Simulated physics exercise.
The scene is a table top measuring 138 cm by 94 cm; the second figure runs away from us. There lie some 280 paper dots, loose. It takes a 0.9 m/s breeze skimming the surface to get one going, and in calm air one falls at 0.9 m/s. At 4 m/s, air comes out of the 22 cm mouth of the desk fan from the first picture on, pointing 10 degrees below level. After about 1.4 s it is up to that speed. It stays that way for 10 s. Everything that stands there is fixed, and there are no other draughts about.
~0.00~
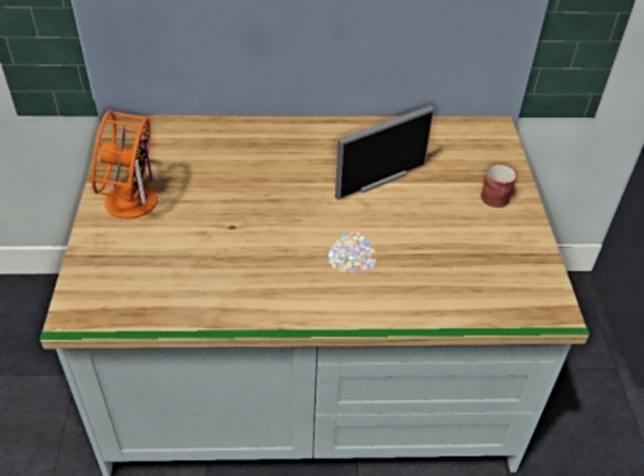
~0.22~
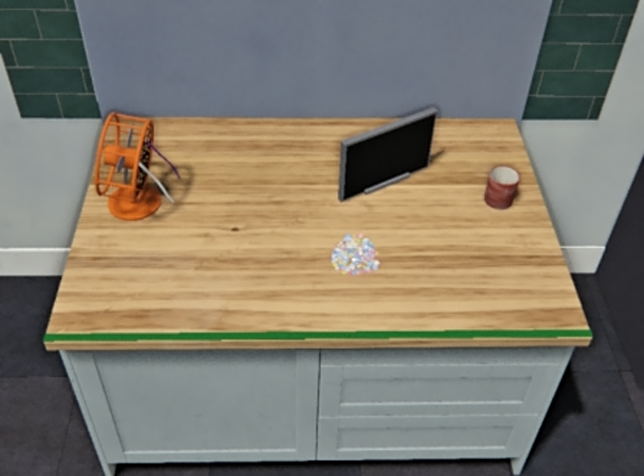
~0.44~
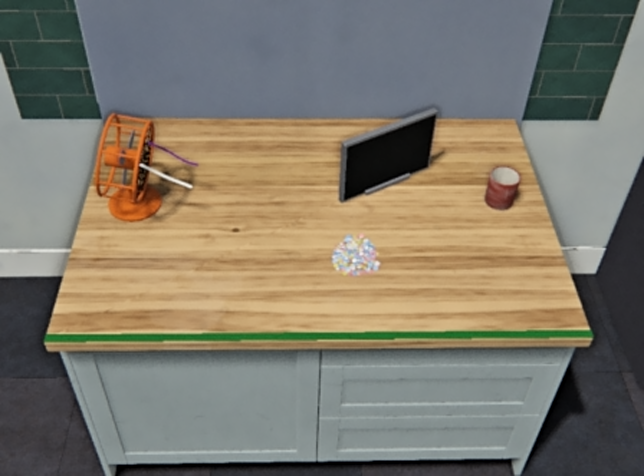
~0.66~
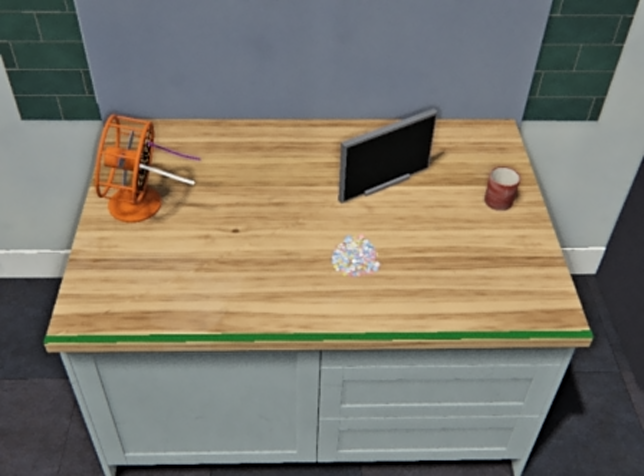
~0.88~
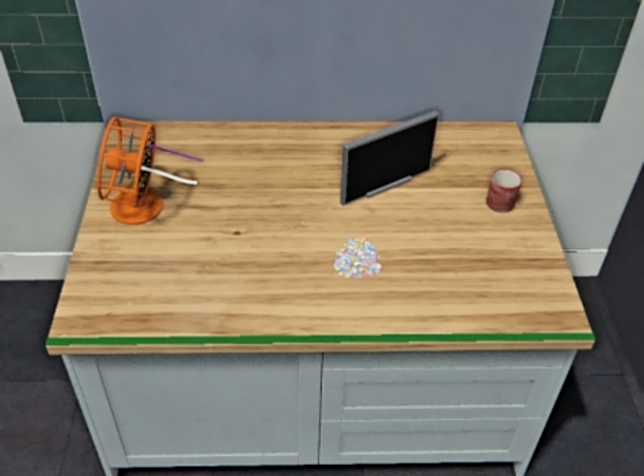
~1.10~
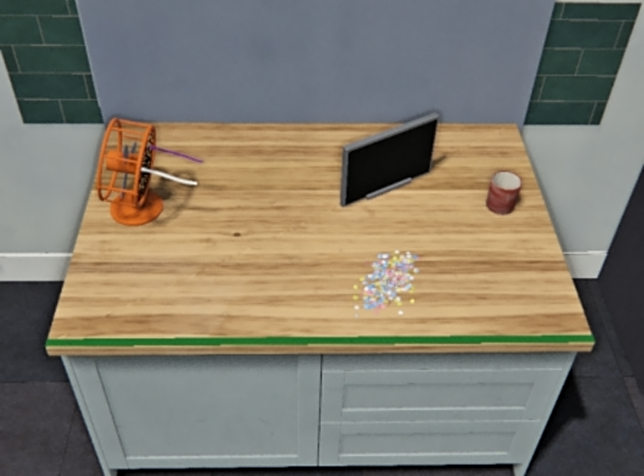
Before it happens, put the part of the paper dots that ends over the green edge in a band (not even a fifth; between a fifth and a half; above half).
Looking at the green edge, the share there is the larger part.
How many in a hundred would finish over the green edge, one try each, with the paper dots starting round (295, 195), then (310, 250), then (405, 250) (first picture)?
0 %, 100 %, 30 %.
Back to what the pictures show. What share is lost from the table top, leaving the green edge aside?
15 %.
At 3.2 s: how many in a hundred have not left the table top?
Near 0 percent remain.
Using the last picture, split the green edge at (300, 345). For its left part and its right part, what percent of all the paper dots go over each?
0 % left and 80 % right.
After 2.0 s, 85 % are over the green edge; 94 % have settled or left.
After 3.2 s, 87 % are over the green edge; 100 % have settled or left.
After 5.5 s, 87 % are over the green edge; 100 % have settled or left.
After 10.0 s, at the end, 87 % are over the green edge.
